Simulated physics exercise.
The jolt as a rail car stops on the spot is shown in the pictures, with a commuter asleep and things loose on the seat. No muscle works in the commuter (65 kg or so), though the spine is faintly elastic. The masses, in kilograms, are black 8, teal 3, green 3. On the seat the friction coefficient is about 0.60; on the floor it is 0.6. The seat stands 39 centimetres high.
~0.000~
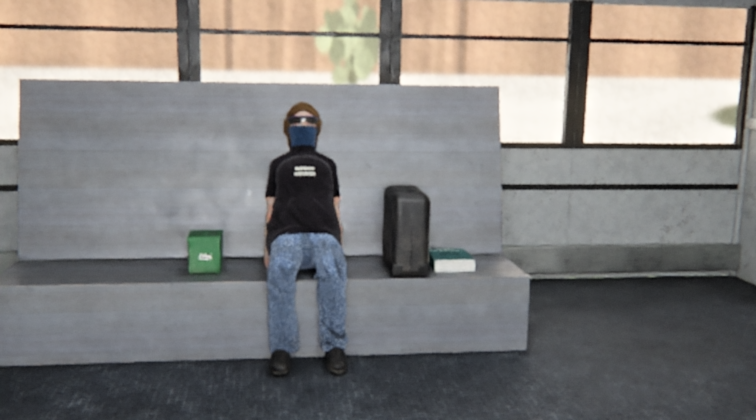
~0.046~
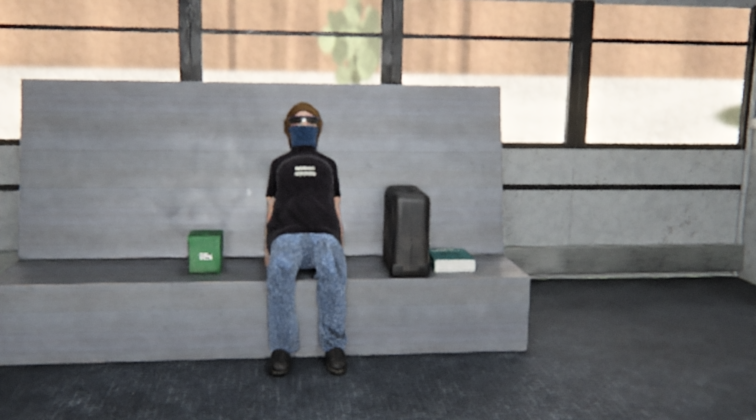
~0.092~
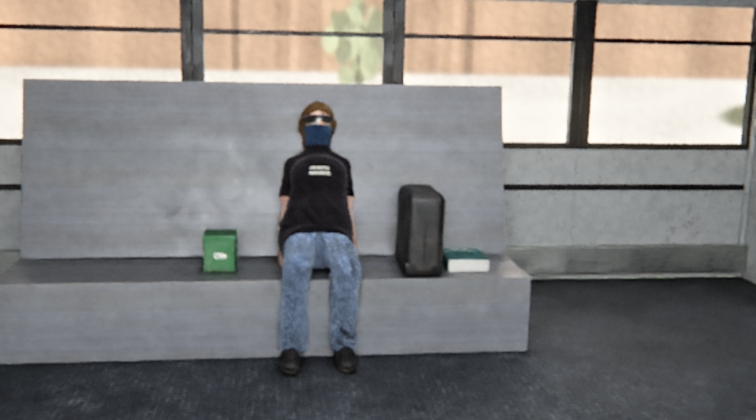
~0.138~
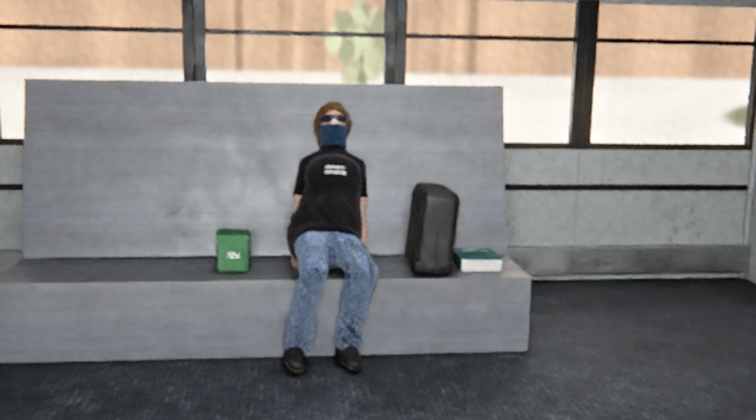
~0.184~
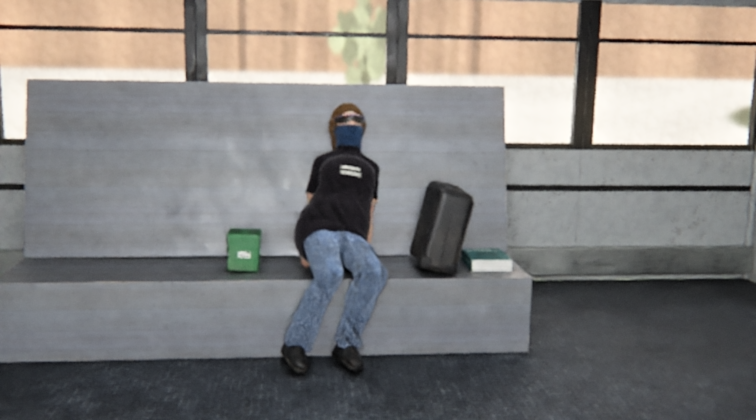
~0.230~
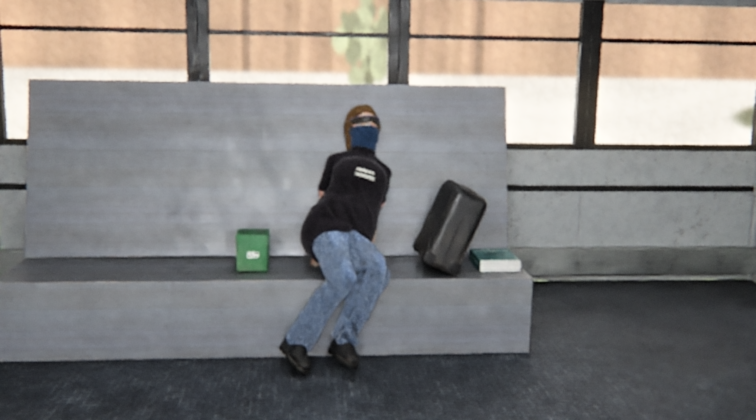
To begin with, a masked person in a black shirt and jeans sits upright and still on a grey bench between a green tub and a black case, a teal folder beside it. Then everything slides right along the seat, and the person and the case lean increasingly rightward, shoes staying near their place.
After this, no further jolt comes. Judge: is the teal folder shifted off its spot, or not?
Not shifted.
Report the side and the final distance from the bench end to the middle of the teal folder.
Roughly 10 cm short.
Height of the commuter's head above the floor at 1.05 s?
Roughly 50 cm above the floor.
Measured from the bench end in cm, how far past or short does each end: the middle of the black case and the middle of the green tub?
Black case: 10 cm short; green tub: 130 cm short.
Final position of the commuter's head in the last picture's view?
I'd expect it close to pixel (460, 251).
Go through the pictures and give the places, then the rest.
In the first picture, teal folder (449, 260), black case (406, 229), green tub (206, 252).
In the second picture, teal folder (450, 260), black case (406, 229), green tub (206, 252).
In the third picture, teal folder (463, 259), black case (420, 229), green tub (221, 251).
In the fourth picture, teal folder (476, 259), black case (432, 228), green tub (234, 250).
In the fifth picture, teal folder (486, 260), black case (441, 226), green tub (244, 250).
In the sixth picture, teal folder (494, 260), black case (450, 226), green tub (253, 250). Everything loose set off at about 1.8 m/s.
After 0.40 s the teal folder is 9 cm short of the bench end, tilted 0°, near (503, 260) in the last picture's view.
After 0.65 s the teal folder is 8 cm short of the bench end, tilted 0°, near (504, 260) in the last picture's view; the black case 15 cm short of the bench end, tilted 85°.
After 1.05 s the teal folder is 8 cm short of the bench end, tilted 0°, near (504, 260) in the last picture's view; the black case 14 cm short of the bench end, tilted 75°.
When all is still (1.5 s), black case stays on; teal folder stays on; green tub stays on; commuter's hips keep to the seat.
